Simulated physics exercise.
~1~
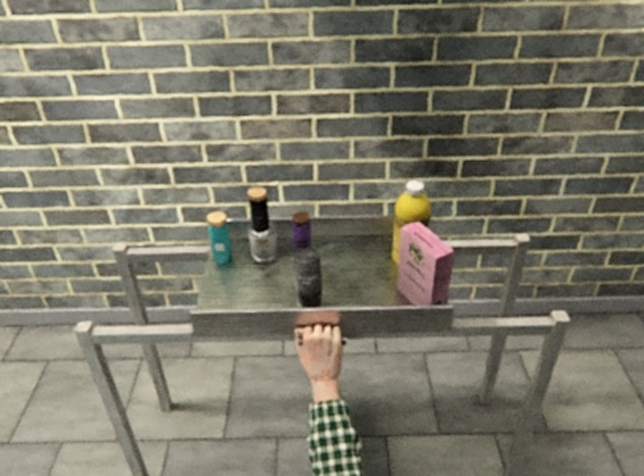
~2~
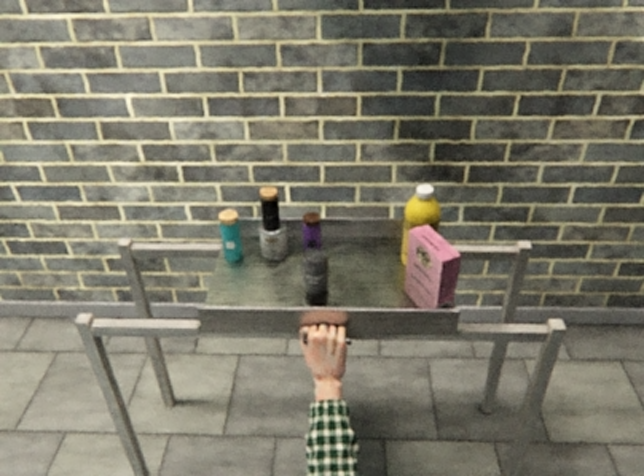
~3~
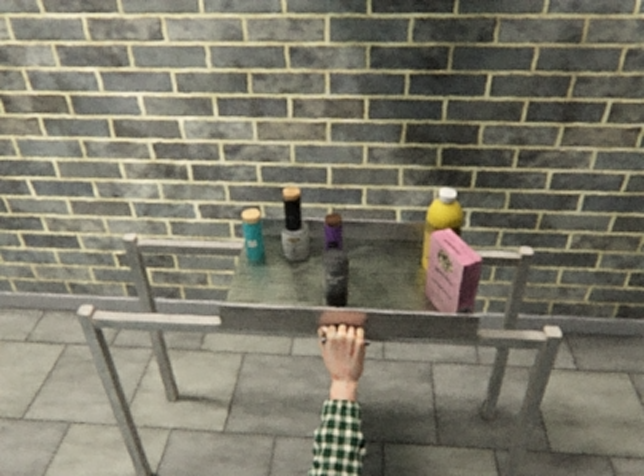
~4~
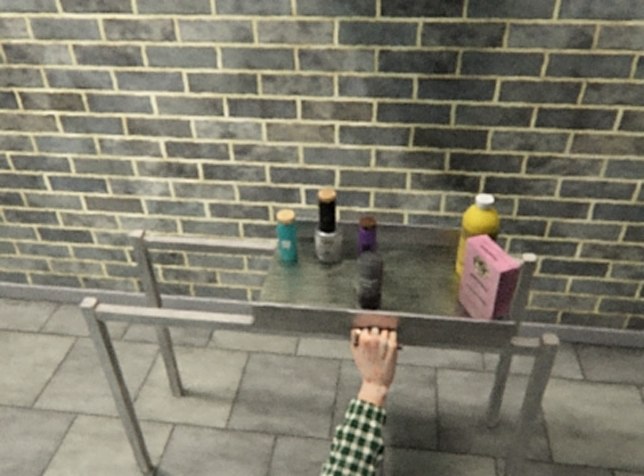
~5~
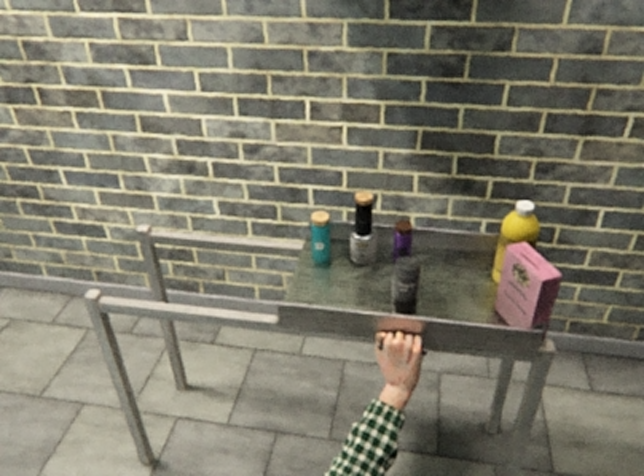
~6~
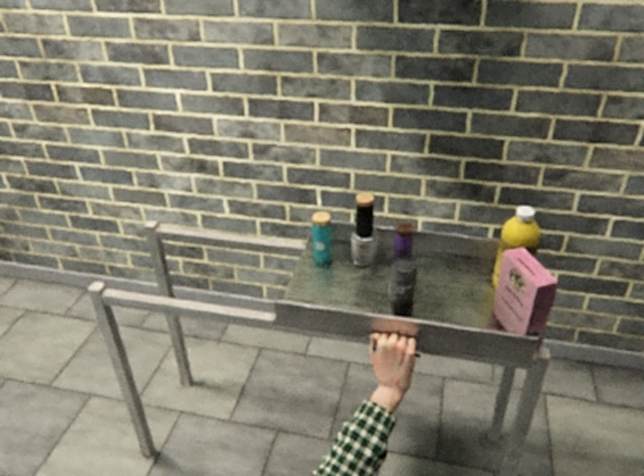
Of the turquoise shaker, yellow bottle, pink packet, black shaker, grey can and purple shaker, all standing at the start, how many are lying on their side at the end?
None of them are lying on their side. All six are still standing upright on the tray after it has slid to the right.
